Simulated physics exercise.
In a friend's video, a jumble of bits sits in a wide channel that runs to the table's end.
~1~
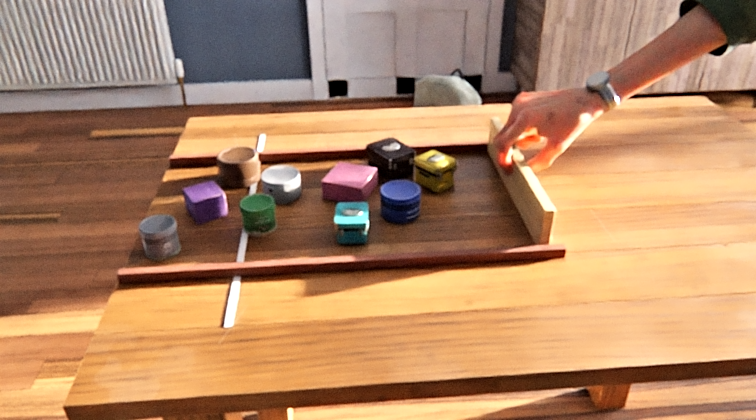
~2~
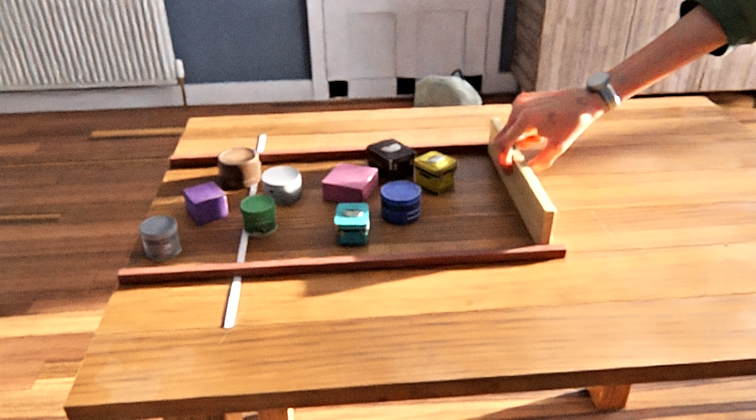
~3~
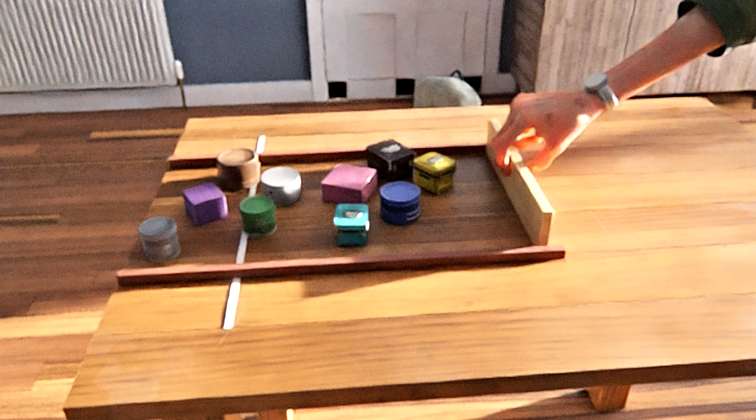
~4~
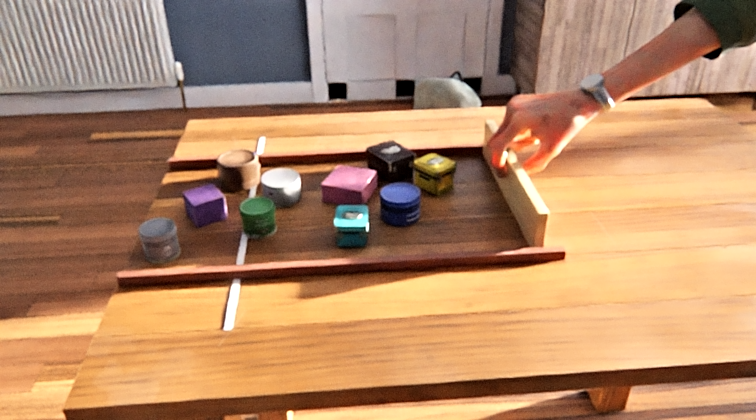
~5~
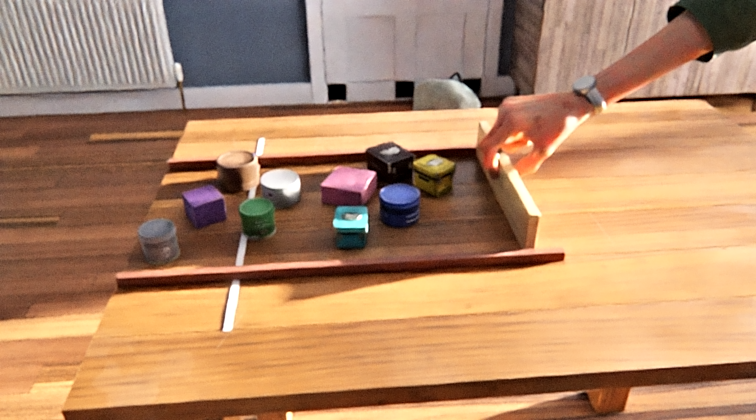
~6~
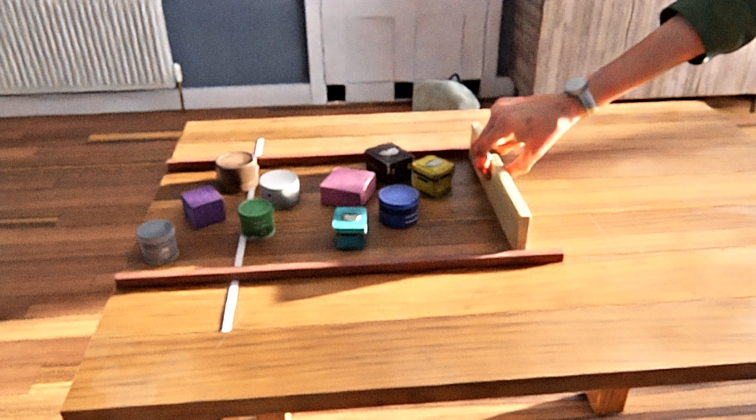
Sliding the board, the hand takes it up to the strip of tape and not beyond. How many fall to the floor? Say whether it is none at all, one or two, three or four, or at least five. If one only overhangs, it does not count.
I would say none at all.
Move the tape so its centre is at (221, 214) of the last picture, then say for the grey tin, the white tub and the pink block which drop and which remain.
First the grey tin, which stays on top, then the white tub, which leaves the top, and the pink block, which stays on top.
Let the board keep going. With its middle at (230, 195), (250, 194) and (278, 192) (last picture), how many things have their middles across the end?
First 1, then 0, then 0.
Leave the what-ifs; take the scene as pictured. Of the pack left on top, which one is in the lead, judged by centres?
The answer is the white tub.
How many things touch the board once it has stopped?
The answer is 4.
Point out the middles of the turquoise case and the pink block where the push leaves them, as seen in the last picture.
First (225, 236), then (197, 197).
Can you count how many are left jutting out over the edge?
Answer: 1.
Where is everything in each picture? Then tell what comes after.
The first frame shows grey tin (160, 238); purple block (205, 202); brown lid (239, 167); board (516, 176); tape (250, 208).
The second frame shows purple block (206, 203); green tin (259, 216).
The third frame shows brown lid (239, 169); turquoise case (352, 225).
The fourth frame shows grey tin (160, 240); pink block (350, 186).
The fifth frame shows purple block (205, 206); white tub (281, 189).
The sixth frame shows grey tin (158, 242); purple block (204, 207); brown lid (237, 172); board (495, 181); tape (248, 213).
Soon after, none off yet; grey tin at rest near (158, 242); purple block at rest near (204, 207); brown lid at rest near (237, 172).
Then, none off yet; grey tin at rest near (158, 242); purple block moved a little near (189, 211); brown lid at rest near (236, 172).
At rest, the number that fall off is zero.
